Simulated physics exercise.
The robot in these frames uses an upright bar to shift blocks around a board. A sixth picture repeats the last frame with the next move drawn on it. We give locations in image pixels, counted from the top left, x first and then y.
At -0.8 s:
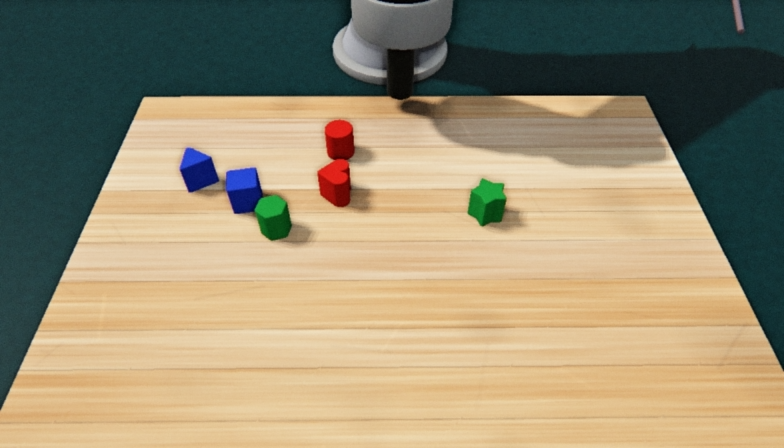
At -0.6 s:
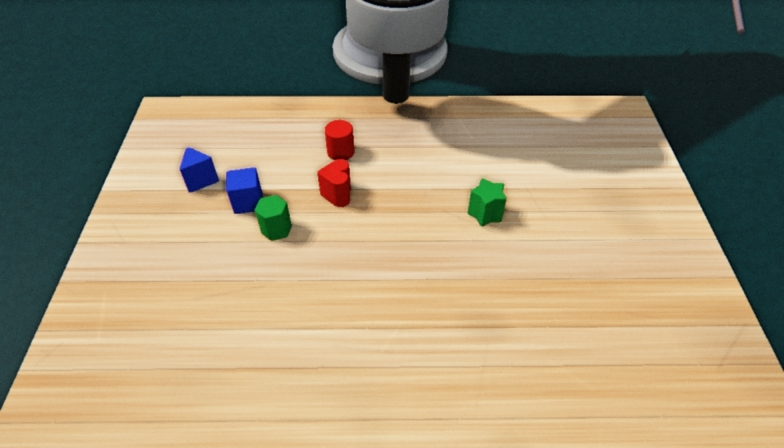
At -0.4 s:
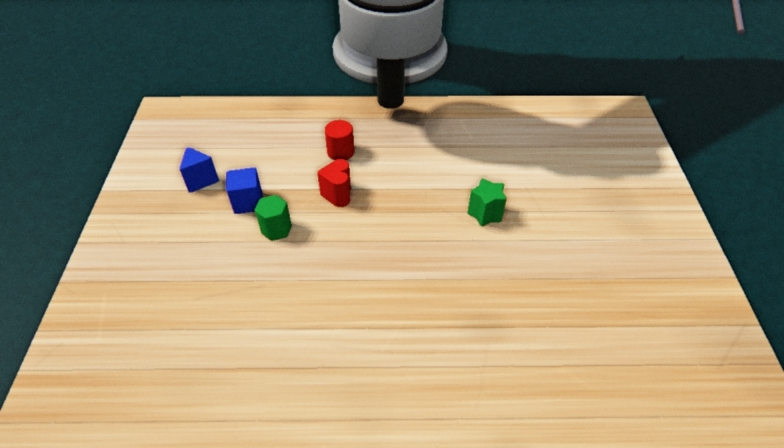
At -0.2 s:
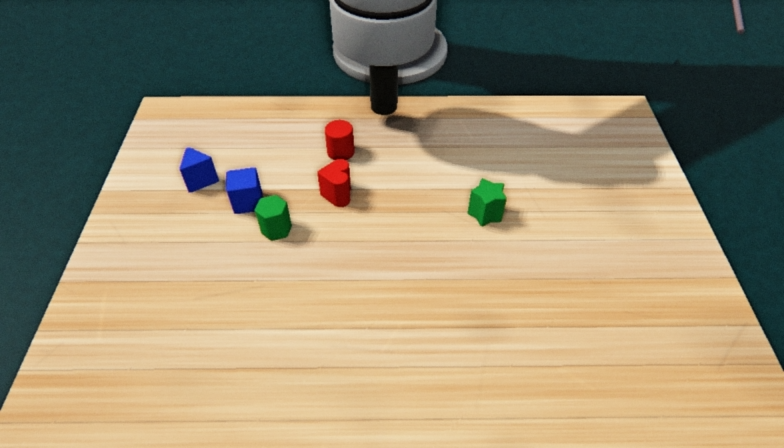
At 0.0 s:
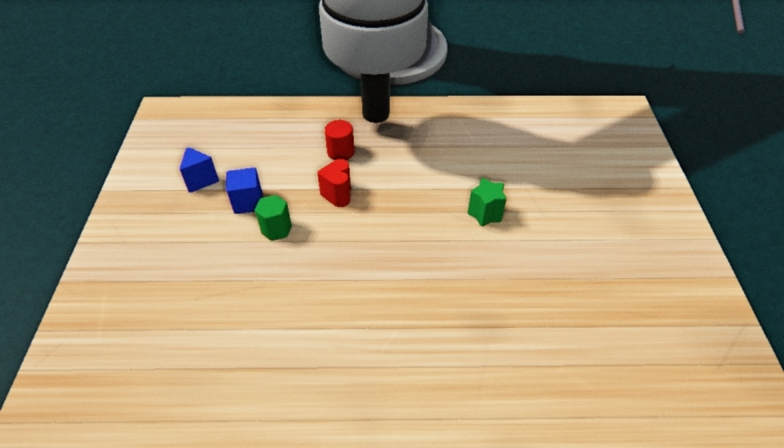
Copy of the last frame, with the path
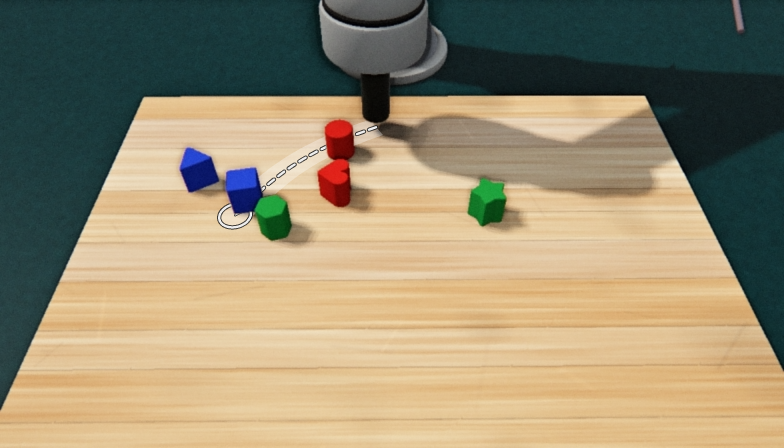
On a wooden board, a robot's dark upright bar edging slightly left and nearer the red round block, all blocks staying still.
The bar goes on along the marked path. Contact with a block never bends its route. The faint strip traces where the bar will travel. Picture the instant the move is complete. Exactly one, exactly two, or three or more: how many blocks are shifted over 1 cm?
Once the path ends, two blocks will have shifted.
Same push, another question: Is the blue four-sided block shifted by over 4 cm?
Yes, that is how it ends up.
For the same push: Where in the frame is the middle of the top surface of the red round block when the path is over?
In the picture, that point is around (309, 155).
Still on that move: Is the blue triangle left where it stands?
Going by the path, yes.
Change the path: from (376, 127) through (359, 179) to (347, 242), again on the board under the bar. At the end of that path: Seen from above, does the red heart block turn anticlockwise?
No, it doesn't check out.
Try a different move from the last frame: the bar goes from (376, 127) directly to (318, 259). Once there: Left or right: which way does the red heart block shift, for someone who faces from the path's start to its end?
Shifts right.
Path on the board, from (376, 127) by way of (301, 160) to (235, 215).
On the path given first. One third of the way, bar (324, 135); red round block (321, 143).
Two thirds of the way, bar (275, 164); red round block (309, 155).
At the end, bar (231, 203); blue triangle in place; blue four-sided block (198, 214); green hexagonal block in place; red round block (309, 155).
